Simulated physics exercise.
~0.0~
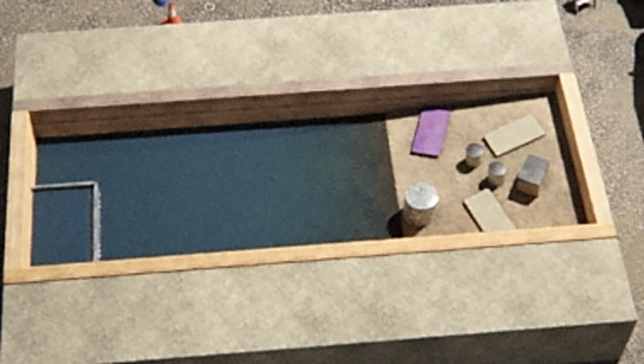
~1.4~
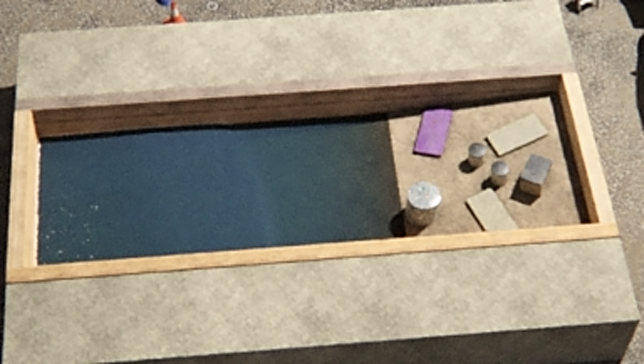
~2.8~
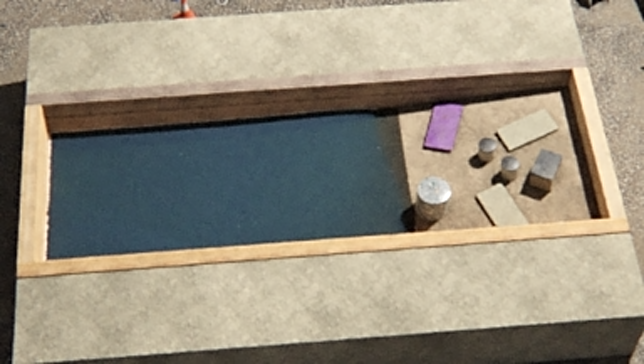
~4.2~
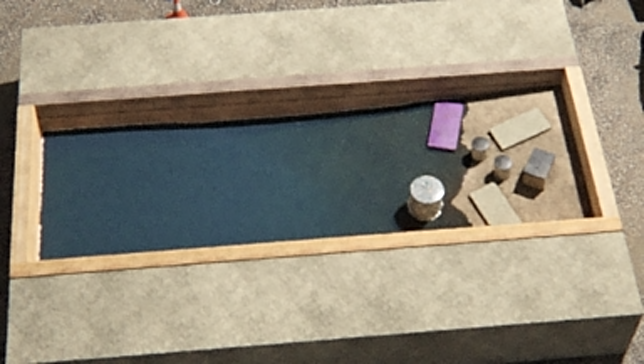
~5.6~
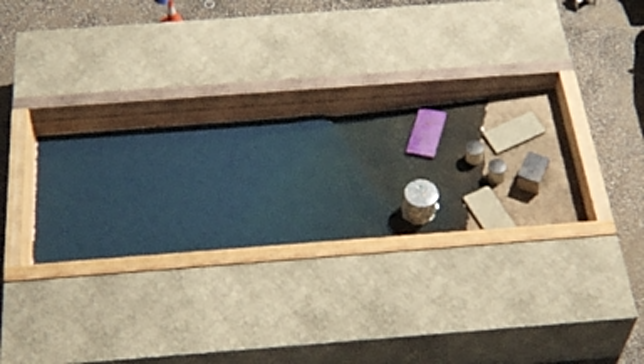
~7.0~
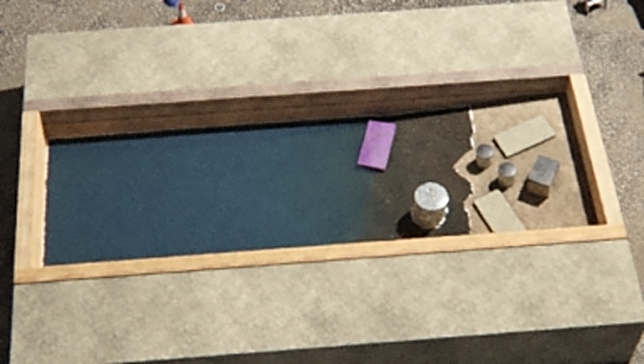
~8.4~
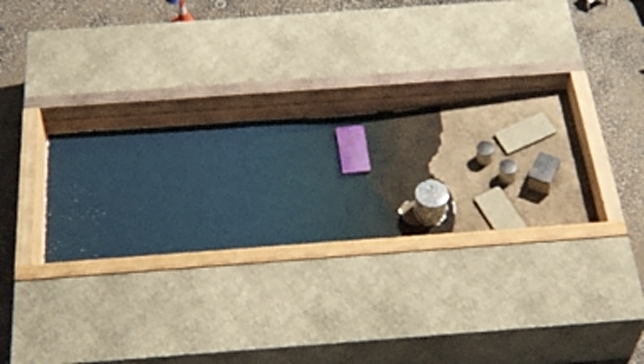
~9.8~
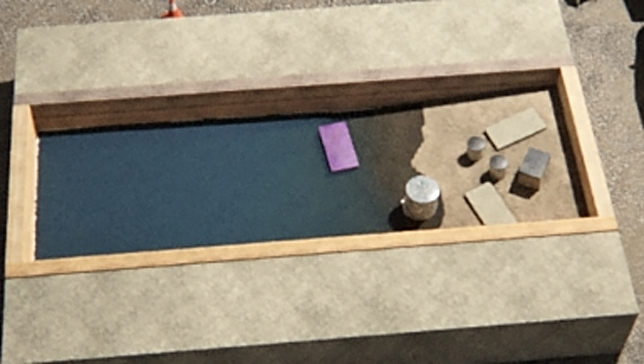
A long wooden-framed basin set between two pale stone-like slabs is seen from above through a slightly swaying camera, with dark blue water on the left and a sandy slope on the right. A flat purple float lies on the sand near the waterline, with grey metal cylinders, a grey box and two beige slabs nearby. A thin gate at the left end disappears, and the water then spreads rightward over the sand, reaching the purple float. As the water draws back, the float drifts left, turning slightly, and ends afloat well out from the sand.
